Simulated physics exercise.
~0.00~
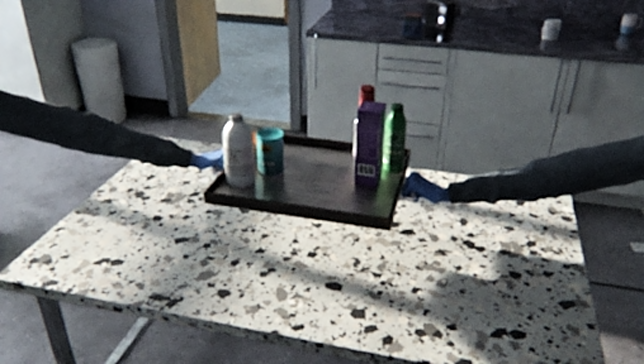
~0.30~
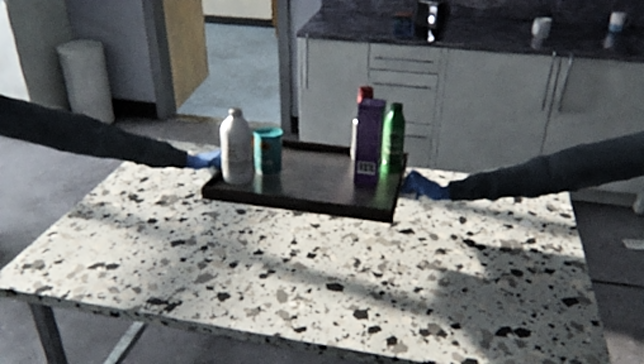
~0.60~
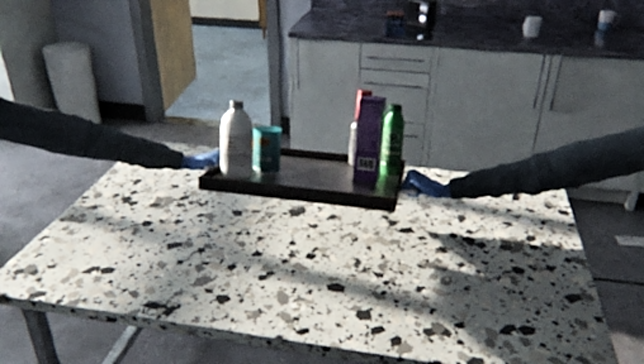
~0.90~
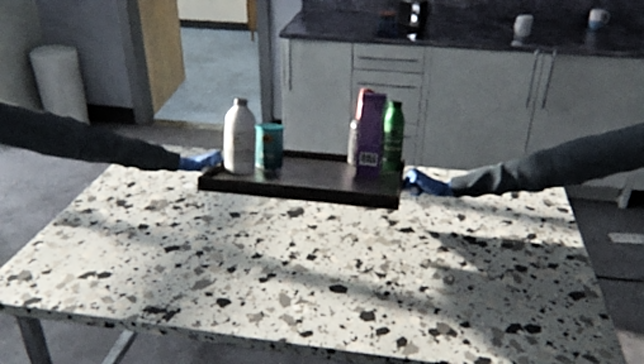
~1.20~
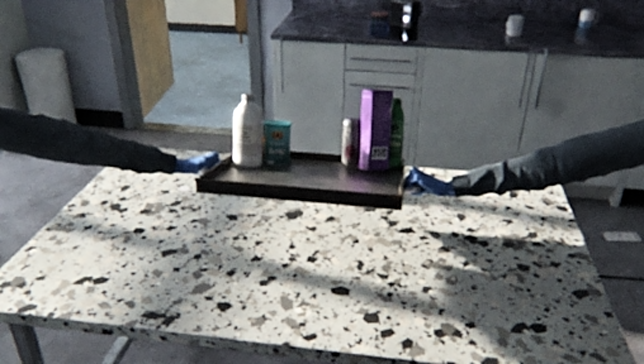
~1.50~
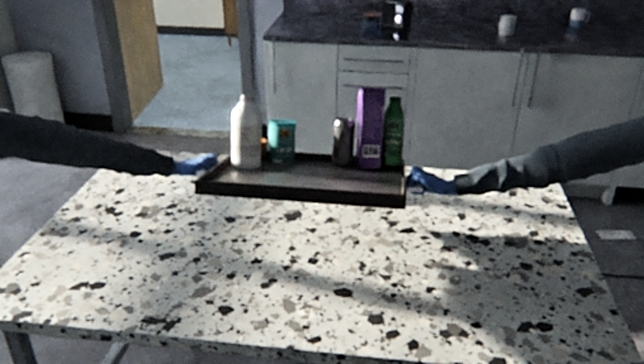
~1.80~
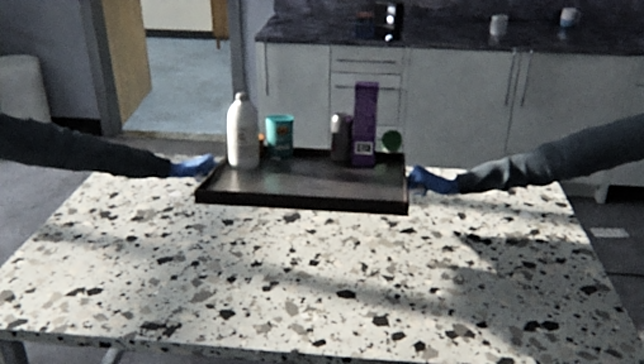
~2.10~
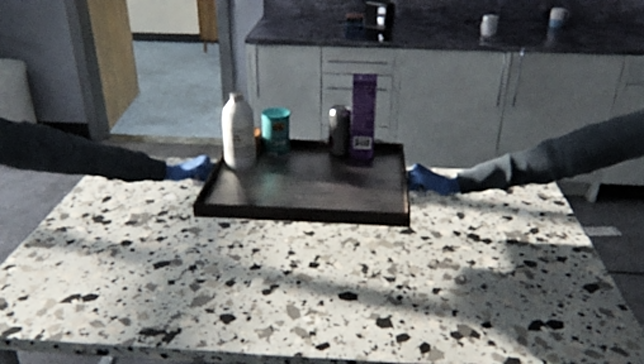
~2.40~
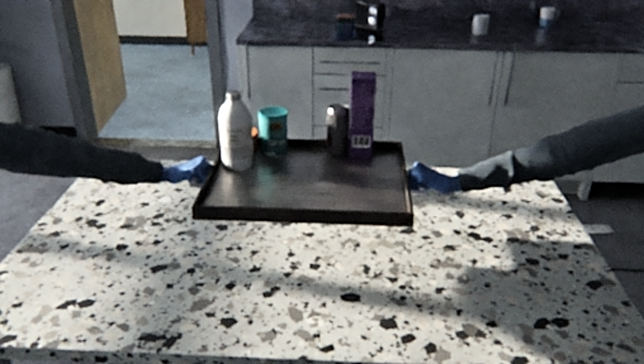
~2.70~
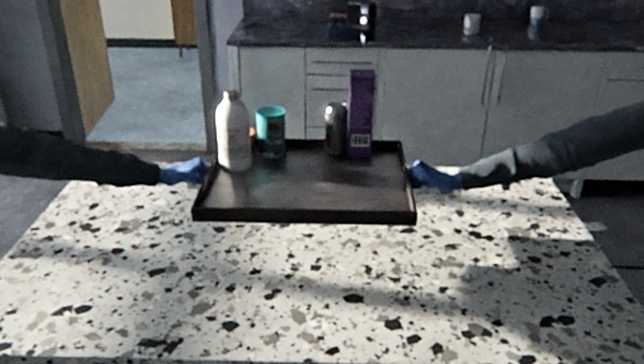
The clip opens on two blue-gloved hands holding a dark tray above a speckled table, with a white bottle and turquoise tin on the left and a purple carton, green bottle and red shaker on the right. The far edge dips, and the red shaker goes off the tray. The remaining things lean, with the tin and carton sliding towards the far side as the view drifts slightly. The green bottle then tips upside down beyond the rim and drops from sight as the tray levels. Finally, the white bottle, tin, grey can and carton stand still, an orange tub partly hidden behind.
